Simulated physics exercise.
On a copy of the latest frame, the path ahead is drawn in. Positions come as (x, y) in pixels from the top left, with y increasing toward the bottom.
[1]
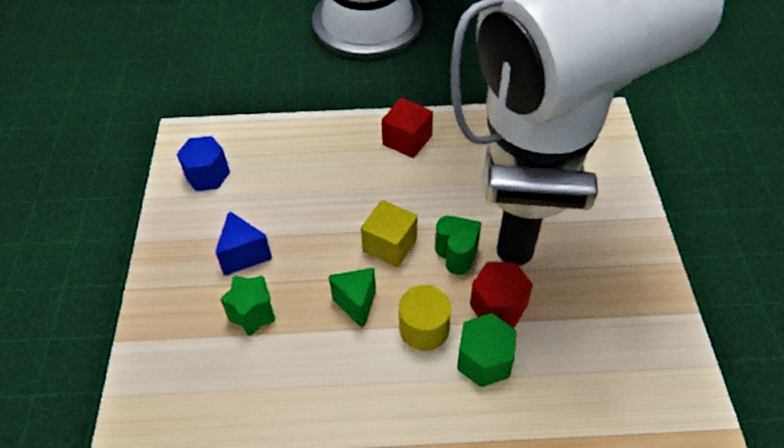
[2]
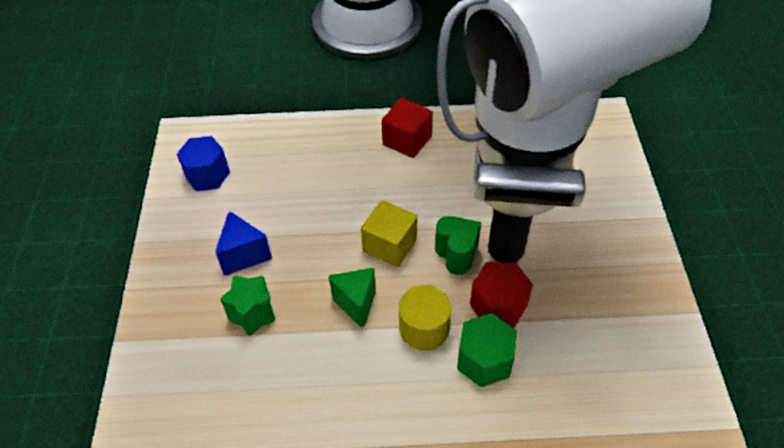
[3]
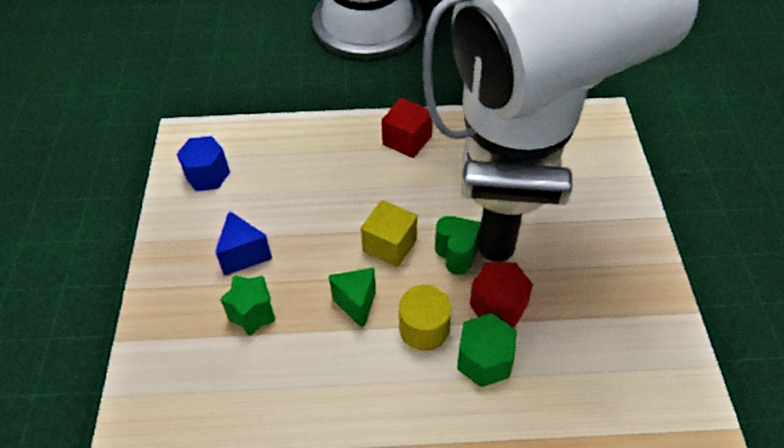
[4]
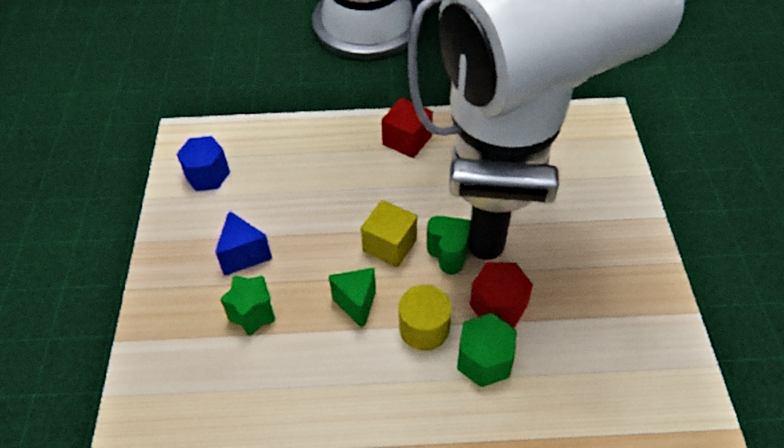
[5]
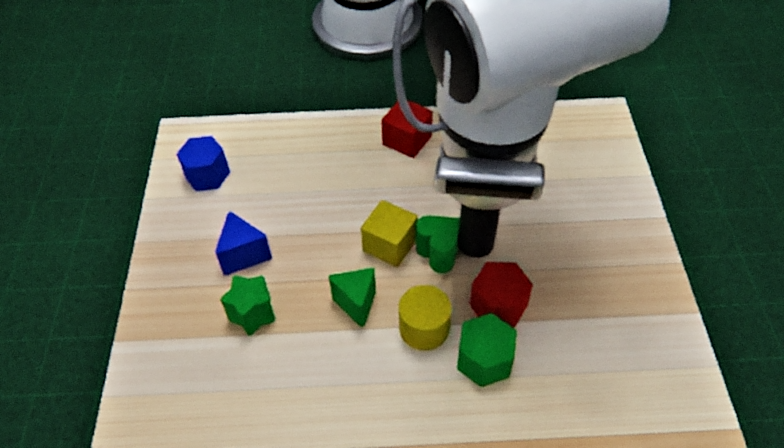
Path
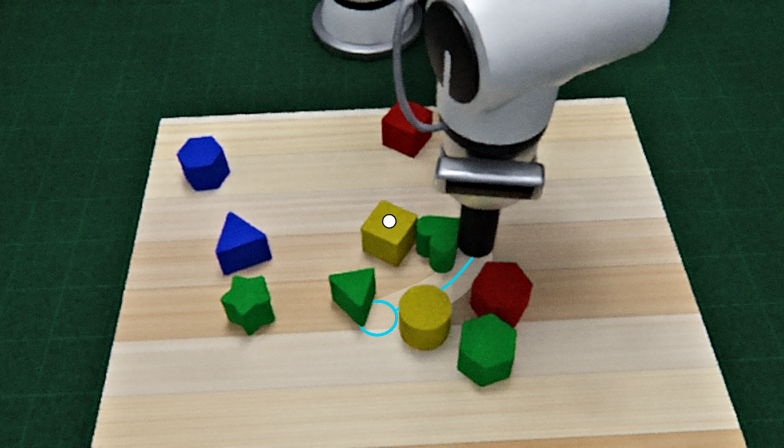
A white robot arm with a black rod reaches over a pale wooden board on a green surface, seen from above at an angle by a still camera. Red, blue, yellow and green blocks lie scattered, with a green heart between a yellow square block and the rod. The rod moves left above the red hexagonal block, then pushes the heart left toward the yellow square block.
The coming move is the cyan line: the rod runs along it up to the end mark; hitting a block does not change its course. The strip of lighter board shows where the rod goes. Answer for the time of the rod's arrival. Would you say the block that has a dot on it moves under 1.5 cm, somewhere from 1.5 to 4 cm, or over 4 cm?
It shifts by less than 1.5 cm.
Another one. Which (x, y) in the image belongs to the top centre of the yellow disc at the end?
It will end up at (398, 333).
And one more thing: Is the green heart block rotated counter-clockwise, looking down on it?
Final answer: No.
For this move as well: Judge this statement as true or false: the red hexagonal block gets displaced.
Answer: False.
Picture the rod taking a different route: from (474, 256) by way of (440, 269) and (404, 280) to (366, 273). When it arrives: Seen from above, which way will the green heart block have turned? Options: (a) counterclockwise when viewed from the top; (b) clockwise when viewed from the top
b (clockwise when viewed from the top)
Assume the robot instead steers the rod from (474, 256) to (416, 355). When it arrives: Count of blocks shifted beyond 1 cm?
1 block.
The line goes from (474, 256) via (450, 283) and (416, 302), ending at (378, 318); the dot is on the yellow square piece.
On the path given first. One third of the way, rod (451, 271); yellow square piece (387, 219); green heart block (424, 236), turned 45° clockwise.
Two thirds of the way, rod (416, 290); yellow square piece (387, 219); yellow disc (413, 320); green heart block (424, 236), turned 45° clockwise.
At the end, rod (377, 306); green triangle (344, 284), turned 15° clockwise; yellow square piece (387, 219); yellow disc (398, 333); green heart block (424, 236), turned 45° clockwise; red hexagonal block unmoved.
